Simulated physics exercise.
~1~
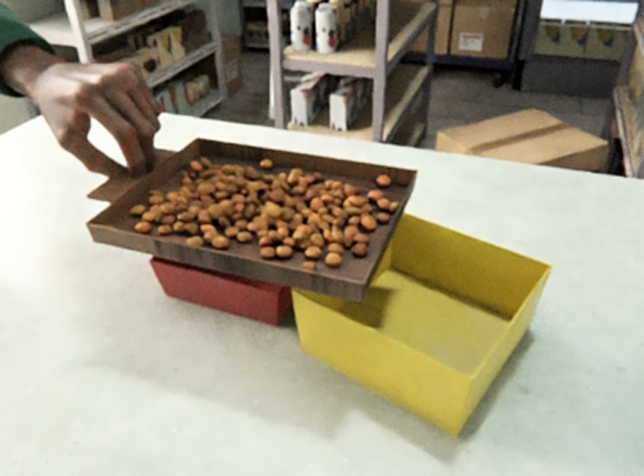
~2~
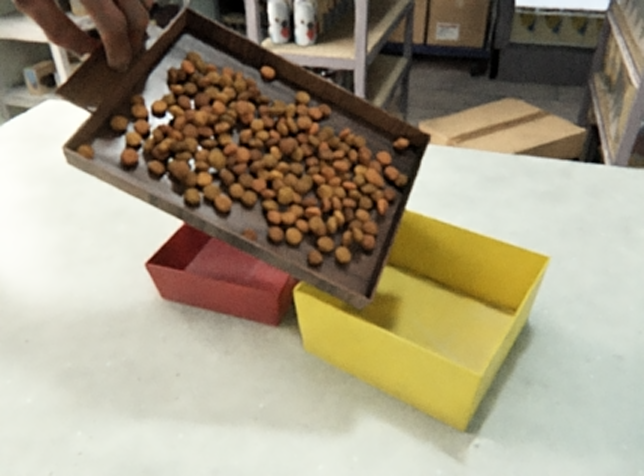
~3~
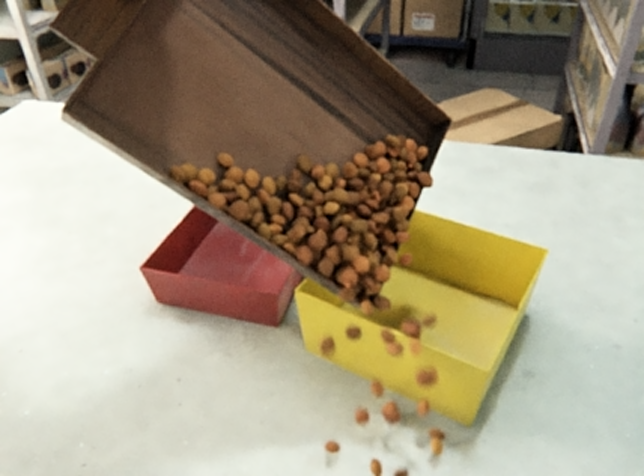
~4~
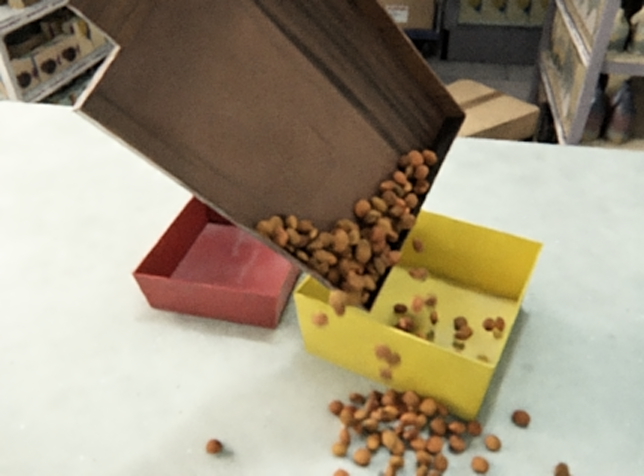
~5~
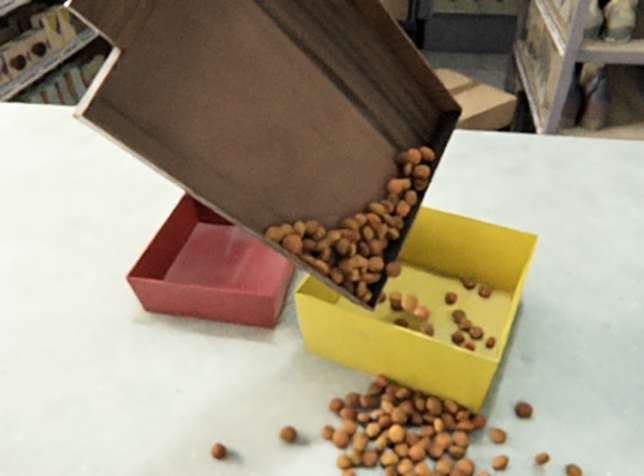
The clip opens with a hand holding a shallow brown tray of cat kibble above a pale table, where a red tin and a yellow tin sit side by side. The hand lifts and tips the tray to the right, and the pieces begin sliding toward its lower corner. As it tilts more steeply, kibble spills over the edge, some dropping into the yellow tin and much landing in front of it. The tray ends steeply tilted, with a cluster still in its corner, a larger pile on the table, some pieces in the yellow tin, and the red tin empty.
